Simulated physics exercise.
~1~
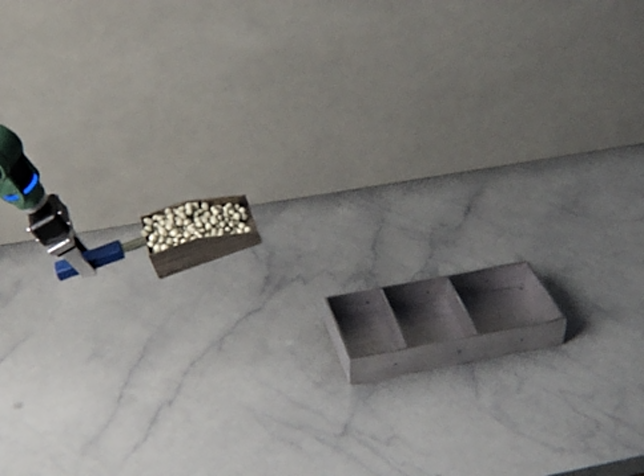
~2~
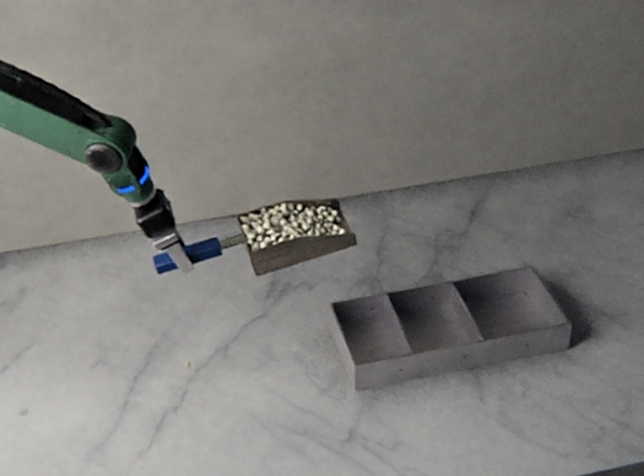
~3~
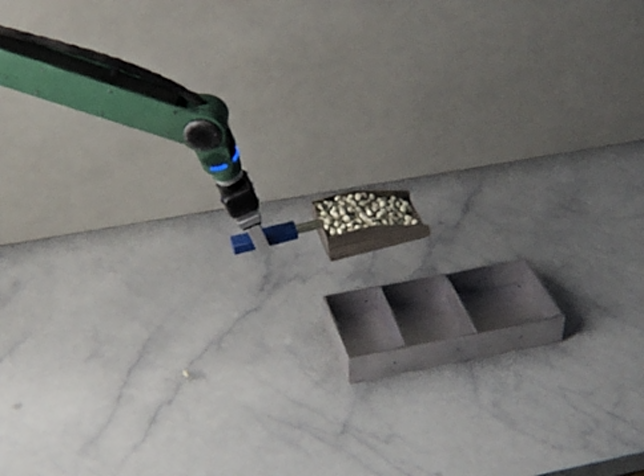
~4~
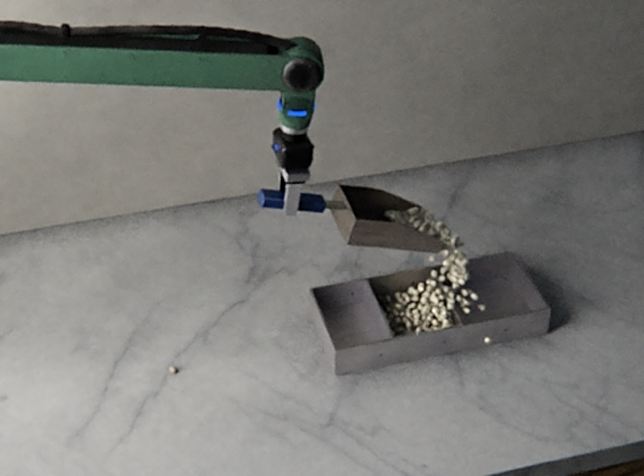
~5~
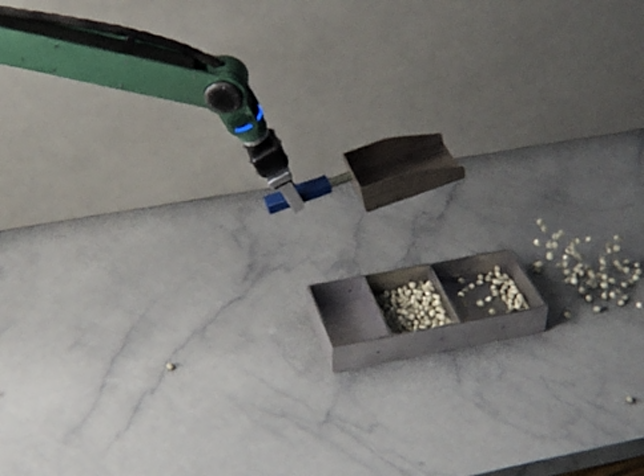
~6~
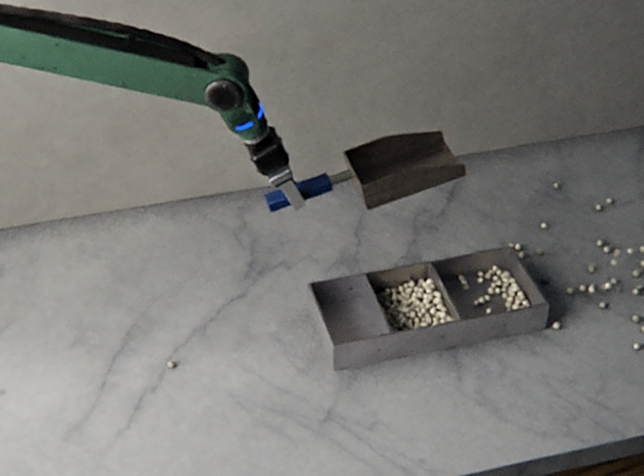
On a grey marble table top, a green robot arm carried a scoop of pale beads rightward and tipped it over a three-part box, filling some of the middle and right sections while many others scattered across the table to the right.
